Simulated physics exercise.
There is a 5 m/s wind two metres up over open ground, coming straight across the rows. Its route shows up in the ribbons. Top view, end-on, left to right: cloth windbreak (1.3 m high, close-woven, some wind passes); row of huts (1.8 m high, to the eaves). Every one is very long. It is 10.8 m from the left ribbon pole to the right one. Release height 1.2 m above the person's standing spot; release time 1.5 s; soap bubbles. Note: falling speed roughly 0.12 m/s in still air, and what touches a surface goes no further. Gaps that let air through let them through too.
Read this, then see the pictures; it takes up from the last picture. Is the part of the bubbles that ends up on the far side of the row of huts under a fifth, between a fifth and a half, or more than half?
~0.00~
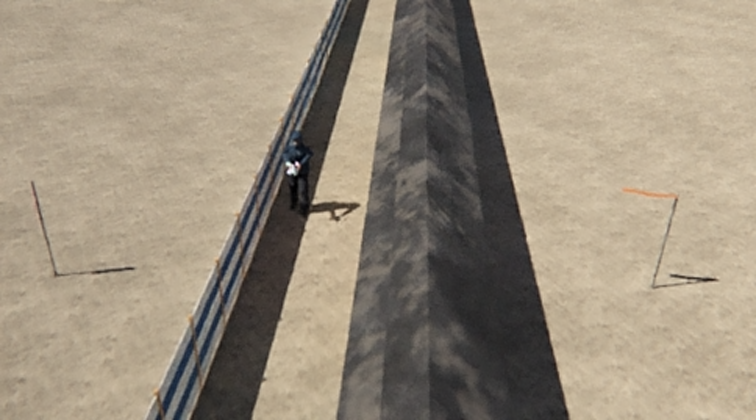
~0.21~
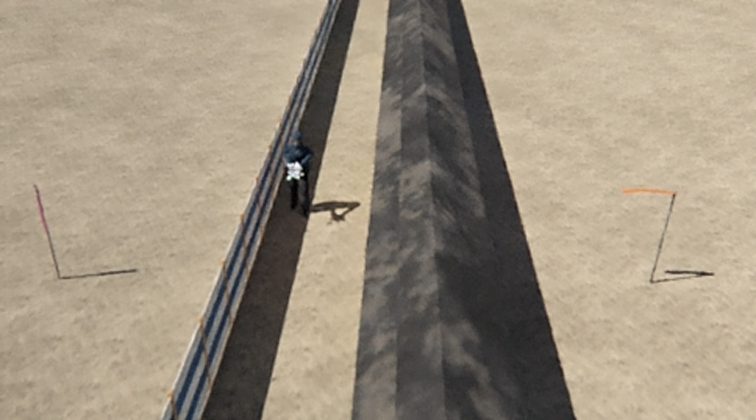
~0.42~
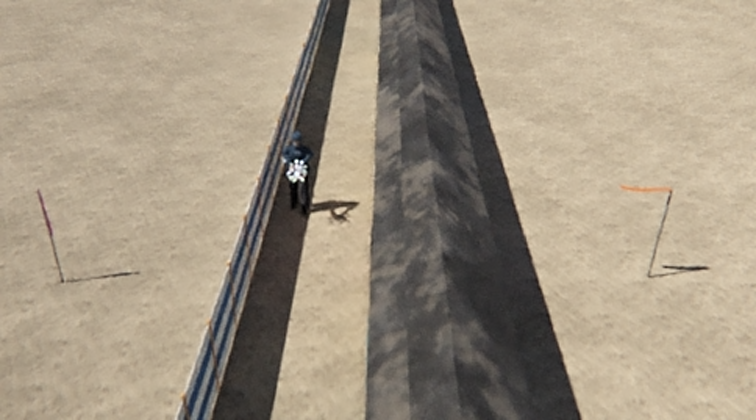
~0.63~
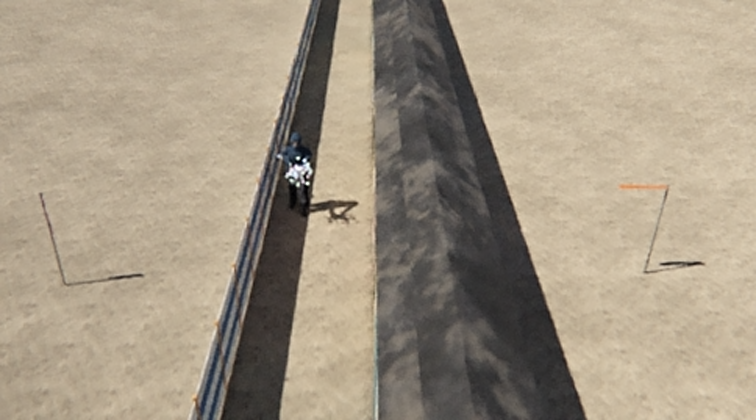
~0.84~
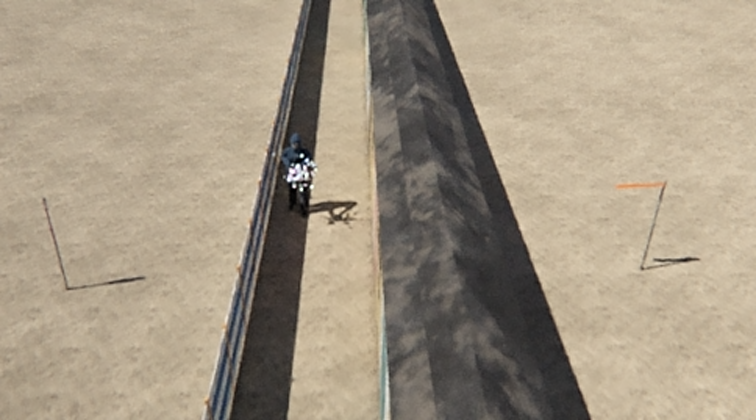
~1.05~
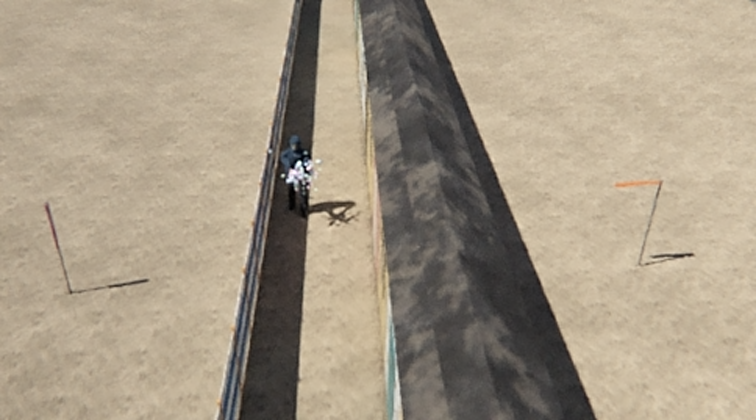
It is less than a fifth.
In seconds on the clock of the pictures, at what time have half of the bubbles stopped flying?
At roughly 15.0 s.
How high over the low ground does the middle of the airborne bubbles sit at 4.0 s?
About 1.4 m high.
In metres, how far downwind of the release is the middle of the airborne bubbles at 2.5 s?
0.5 m.
After 2.5 s, 0 % is beyond the row of huts; 0 % has touched down or left; the middle of what still flies is 1.3 m above the low ground, near (313, 172).
After 4.0 s, 0 % is beyond the row of huts; 0 % has touched down or left; the middle of what still flies is 1.4 m above the low ground, near (322, 168).
After 8.0 s, 0 % is beyond the row of huts; 7 % has touched down or left; the middle of what still flies is 1.7 m above the low ground, near (323, 155).
After 20.0 s, 0 % is beyond the row of huts; 74 % has touched down or left; the middle of what still flies is 1.5 m above the low ground, near (43, 165).
After 45.0 s, 0 % is beyond the row of huts; 99 % has touched down or left.
